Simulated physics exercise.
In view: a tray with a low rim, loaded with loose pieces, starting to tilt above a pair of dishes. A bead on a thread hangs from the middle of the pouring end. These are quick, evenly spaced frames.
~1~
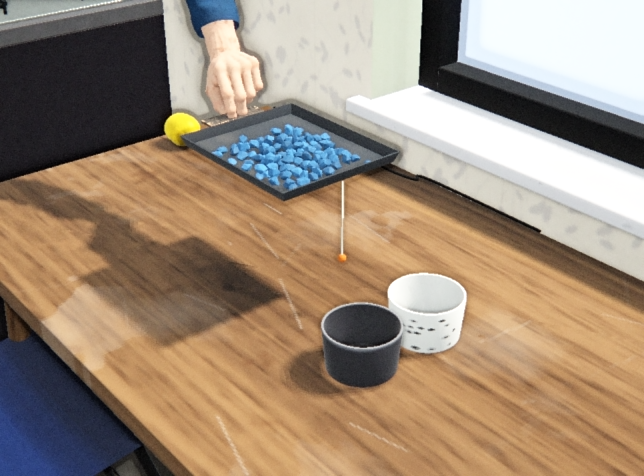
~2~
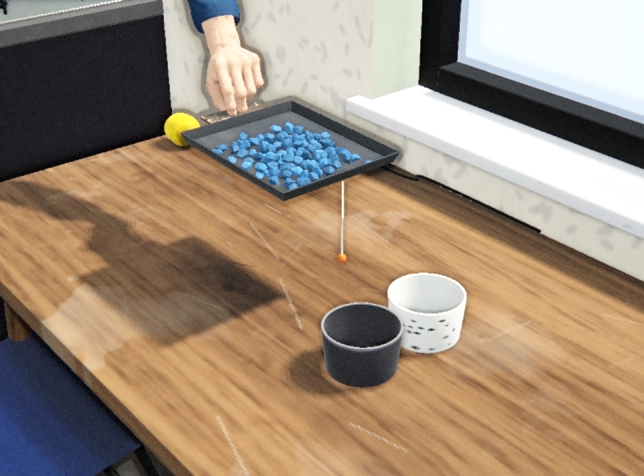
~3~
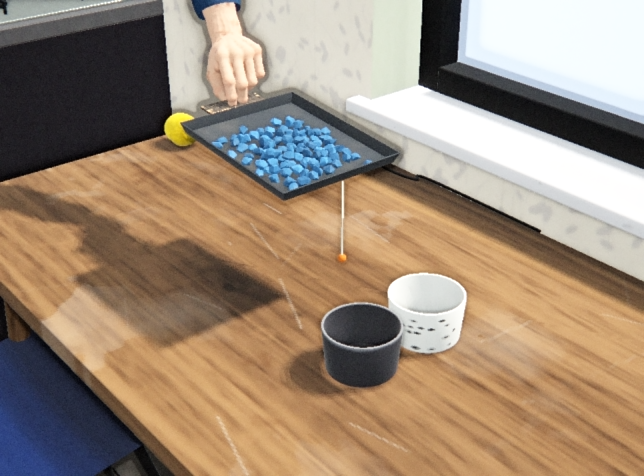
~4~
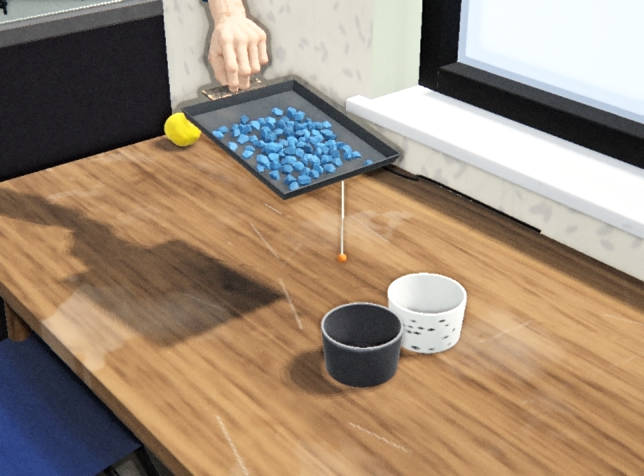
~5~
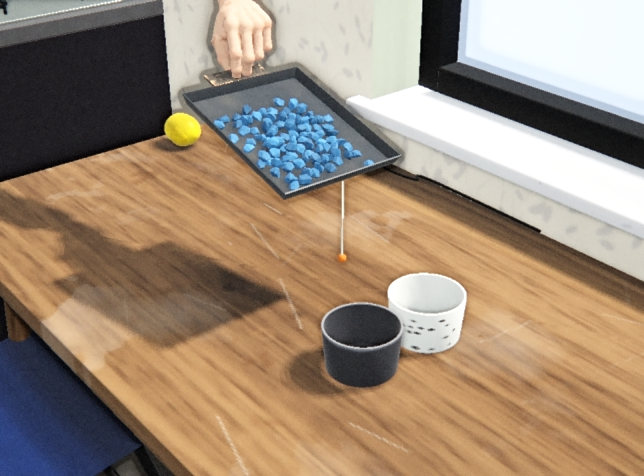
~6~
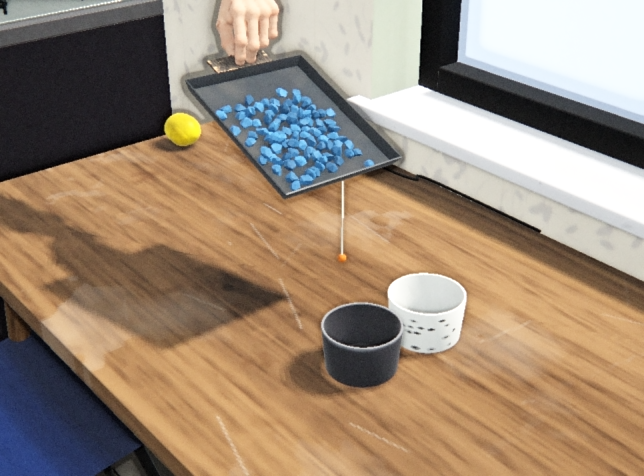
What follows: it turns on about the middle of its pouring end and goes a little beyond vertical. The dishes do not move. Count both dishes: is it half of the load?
They take less than half between them.
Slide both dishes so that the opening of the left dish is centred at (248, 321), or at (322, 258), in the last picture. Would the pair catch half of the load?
At the first place not half, at the second the smaller part.
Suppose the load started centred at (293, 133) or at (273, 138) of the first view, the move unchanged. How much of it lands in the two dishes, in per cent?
In turn 30 and 20 in a hundred.
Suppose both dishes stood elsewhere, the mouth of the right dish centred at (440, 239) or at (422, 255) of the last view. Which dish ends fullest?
First the dish on the left, then the left one.
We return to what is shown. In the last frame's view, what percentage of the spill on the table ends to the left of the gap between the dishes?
Roughly 80 in a hundred.
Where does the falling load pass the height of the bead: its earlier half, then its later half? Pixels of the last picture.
First near (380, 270), later near (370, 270).
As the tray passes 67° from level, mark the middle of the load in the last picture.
Roughly at (345, 169).
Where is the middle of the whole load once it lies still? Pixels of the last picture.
At about (371, 317).
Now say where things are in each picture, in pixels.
Corners of the pouring end (284, 190) and (393, 151), level; middle of the load (290, 153), aquarium stones; left dish (389, 360); right dish (454, 327); bead on its thread (342, 258), in the first frame.
Corners of the pouring end (284, 190) and (394, 151), level; middle of the load (290, 151), in the second frame.
Corners of the pouring end (284, 190) and (394, 152), tipped barely, level across its low end; middle of the load (291, 147), in the third frame.
Corners of the pouring end (285, 190) and (395, 153), tipped a little, level across its low end; middle of the load (292, 141), in the fourth frame.
Corners of the pouring end (286, 190) and (395, 154), tipped clearly, level across its low end; middle of the load (293, 135), in the fifth frame.
Corners of the pouring end (287, 190) and (396, 155), tipped clearly, level across its low end; middle of the load (295, 130), just a few on the move; left dish (389, 360); right dish (454, 327), in the sixth frame.
Just after the last frame, tray tipped steeply; the larger part on the tray; roughly a quarter in the air.
A moment on, tray tipped past a quarter turn; about a tenth in the left dish; about a tenth in the right dish; the larger part outside both; about a tenth in the air.
Further on, tray tipped past a quarter turn; about a tenth in the left dish; about a tenth in the right dish; the larger part outside both.
When it is over, tray tipped past a quarter turn; about a tenth in the left dish; about a tenth in the right dish; the larger part outside both.
